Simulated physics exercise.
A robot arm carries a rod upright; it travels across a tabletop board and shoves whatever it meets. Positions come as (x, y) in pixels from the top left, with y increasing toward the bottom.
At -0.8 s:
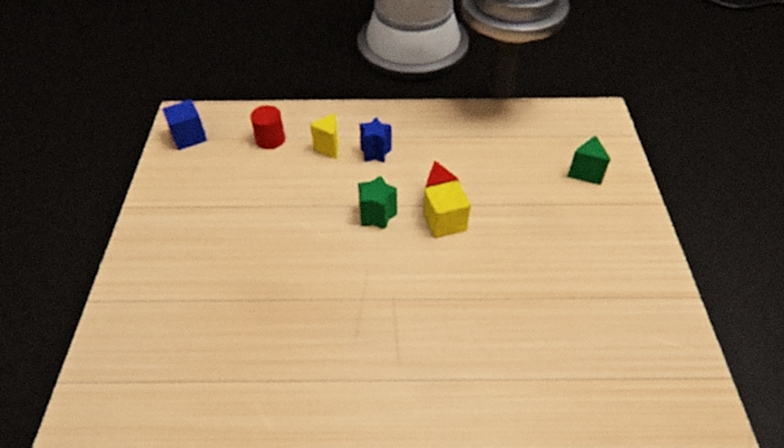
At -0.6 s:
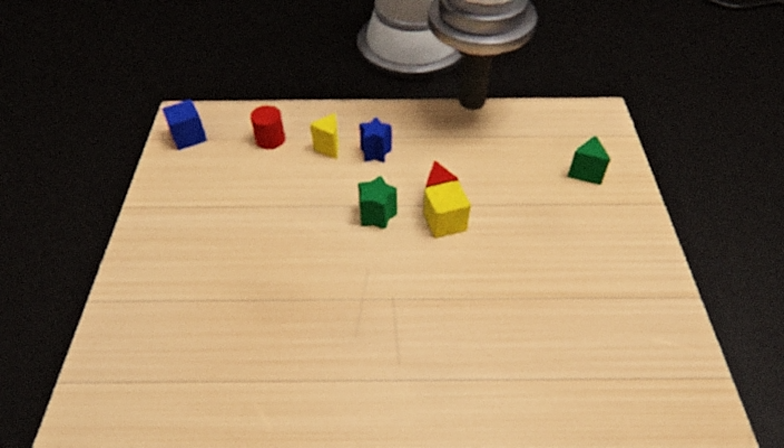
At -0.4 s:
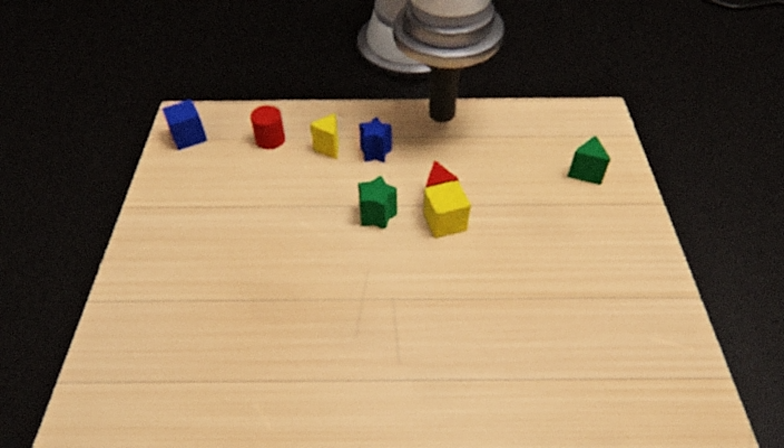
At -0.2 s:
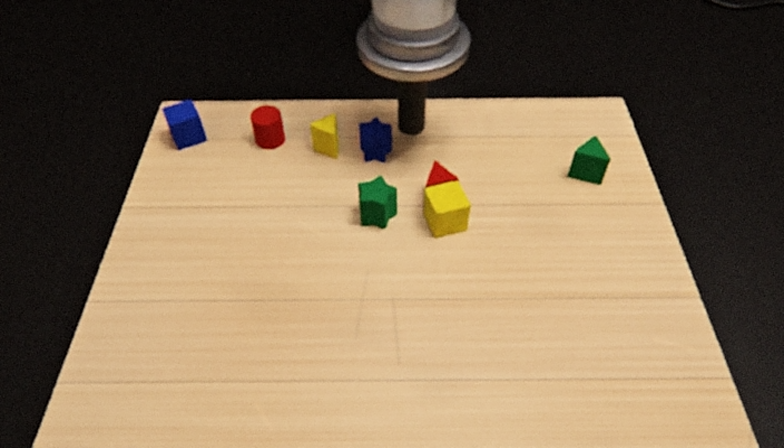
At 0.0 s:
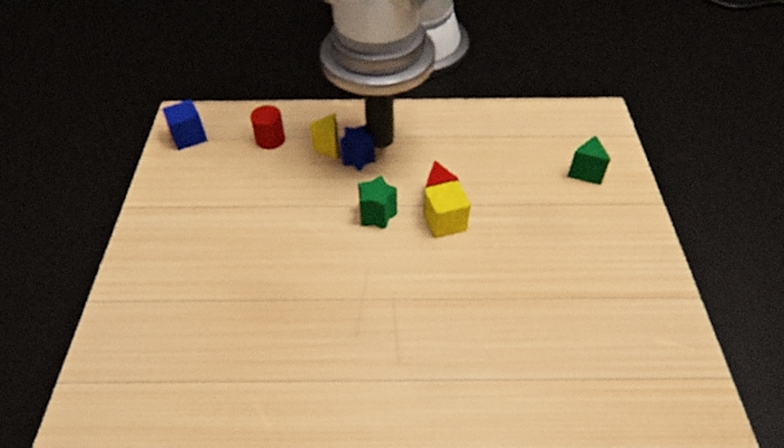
Robot arm with a dark rod moving left over a wooden board of coloured blocks, nudging the blue star leftward.
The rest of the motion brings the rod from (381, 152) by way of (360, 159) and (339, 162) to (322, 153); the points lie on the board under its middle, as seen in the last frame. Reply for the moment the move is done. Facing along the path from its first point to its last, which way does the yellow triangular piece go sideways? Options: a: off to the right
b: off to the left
a: Off to the right.
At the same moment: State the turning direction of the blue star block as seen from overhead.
My answer: Anticlockwise.
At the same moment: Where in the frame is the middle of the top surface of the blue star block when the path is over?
It will end up at (307, 146).
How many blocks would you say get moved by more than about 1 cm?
My forecast: 2.
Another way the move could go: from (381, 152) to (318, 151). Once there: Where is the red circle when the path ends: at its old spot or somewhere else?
When the path is over, the red circle is still on its spot.
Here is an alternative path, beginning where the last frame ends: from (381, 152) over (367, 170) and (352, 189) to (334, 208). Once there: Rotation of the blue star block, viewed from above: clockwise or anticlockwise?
Viewed from overhead, the blue star block winds up turned clockwise.
On the path given first. Halfway along, rod (348, 150); yellow triangular piece (320, 125), turned 45° clockwise; blue star block (323, 145).
At the end, rod (320, 141); red circle not moved; yellow triangular piece (307, 115), turned 65° clockwise; blue star block (307, 146), turned 35° anticlockwise.
